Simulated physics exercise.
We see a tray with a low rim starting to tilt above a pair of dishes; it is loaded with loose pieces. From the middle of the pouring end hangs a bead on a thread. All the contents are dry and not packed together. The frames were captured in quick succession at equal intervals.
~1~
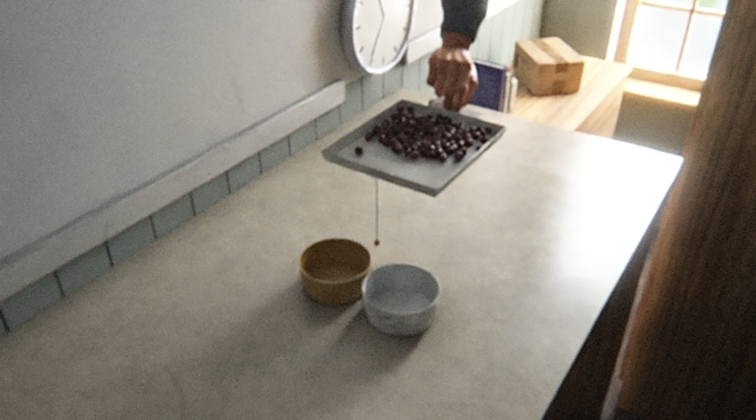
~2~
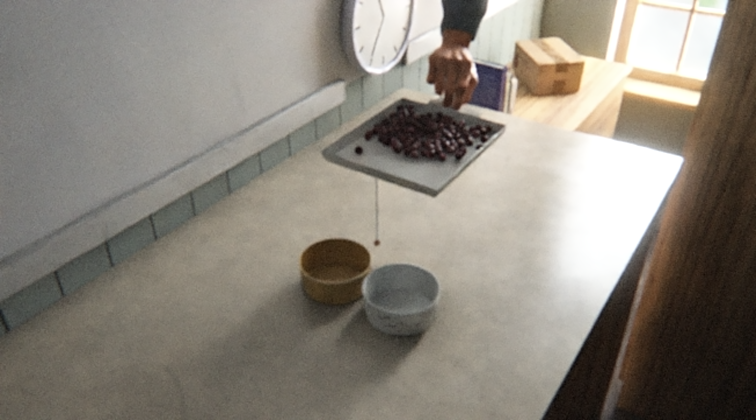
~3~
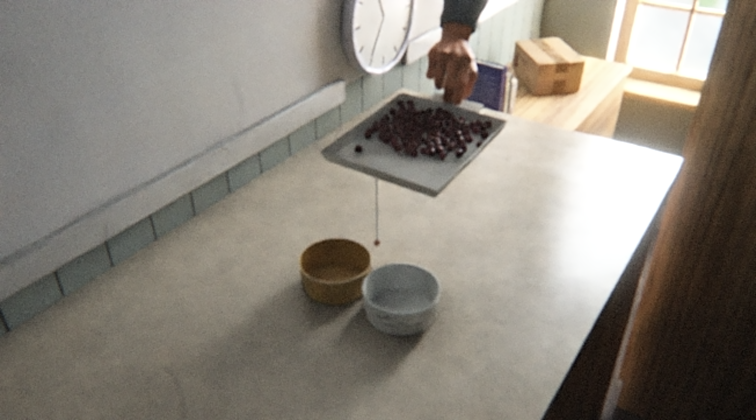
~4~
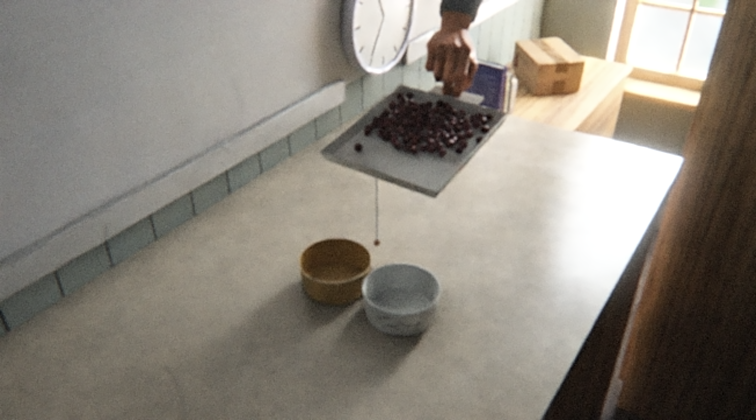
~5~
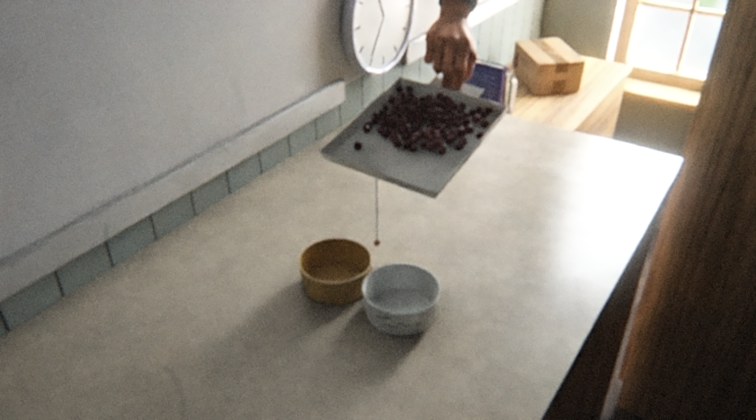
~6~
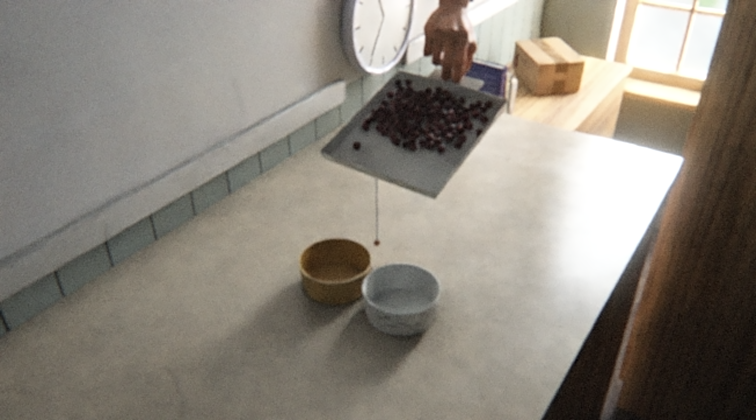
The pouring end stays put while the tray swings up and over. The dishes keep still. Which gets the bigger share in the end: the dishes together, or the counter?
Basically it's a mostly caught load, that one.
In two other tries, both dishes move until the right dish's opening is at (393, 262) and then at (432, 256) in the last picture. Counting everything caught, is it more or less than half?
Result, first setup: The minor share; second setup: The minor share.
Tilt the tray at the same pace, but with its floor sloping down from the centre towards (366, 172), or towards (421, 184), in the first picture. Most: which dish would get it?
Result - first place: The left side, second place: The right side.
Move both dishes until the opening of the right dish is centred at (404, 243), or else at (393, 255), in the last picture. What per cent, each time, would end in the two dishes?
It would be near 0 per cent first and near 10 per cent second.
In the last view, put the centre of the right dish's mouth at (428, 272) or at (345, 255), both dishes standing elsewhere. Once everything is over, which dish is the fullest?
The first try: Right. The second: The dish on the right.
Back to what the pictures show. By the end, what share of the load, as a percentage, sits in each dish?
Per hundred pieces: Left dish roughly 30, right dish roughly 60.
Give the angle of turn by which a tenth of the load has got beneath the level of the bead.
About 85° of tilt.
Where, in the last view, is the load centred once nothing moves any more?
Near pixel (384, 303).
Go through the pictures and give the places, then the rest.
Corners of the pouring end at (326, 150) and (436, 186), level; middle of the load at (426, 132), dried cherries; left dish at (313, 289); right dish at (380, 320); bead on its thread at (377, 243), in the first picture.
Corners of the pouring end at (326, 150) and (436, 186), level; middle of the load at (426, 131), in the second picture.
Corners of the pouring end at (325, 150) and (435, 187), tipped barely, lowest at the right corner; middle of the load at (426, 128), in the third picture.
Corners of the pouring end at (325, 150) and (435, 188), tipped a little, lowest at the right corner; middle of the load at (426, 123), in the fourth picture.
Corners of the pouring end at (324, 150) and (435, 189), tipped a little, lowest at the right corner; middle of the load at (425, 118), in the fifth picture.
Corners of the pouring end at (324, 150) and (434, 190), tipped a little, lowest at the right corner; middle of the load at (425, 113), a small part on the move; left dish at (313, 289); right dish at (380, 320), in the sixth picture.
Soon after the last picture, tray tipped steeply; nearly all on the tray; a stray few in the right dish; a small part in the air.
A little later, tray tipped right over; about a quarter on the tray; about a quarter in the right dish; about a quarter in the left dish; a stray few outside both; about a quarter in the air.
Later still, tray tipped past a quarter turn; about half in the right dish; about a third in the left dish; a small part outside both.
At rest, tray tipped past a quarter turn; about half in the right dish; about a third in the left dish; a small part outside both.
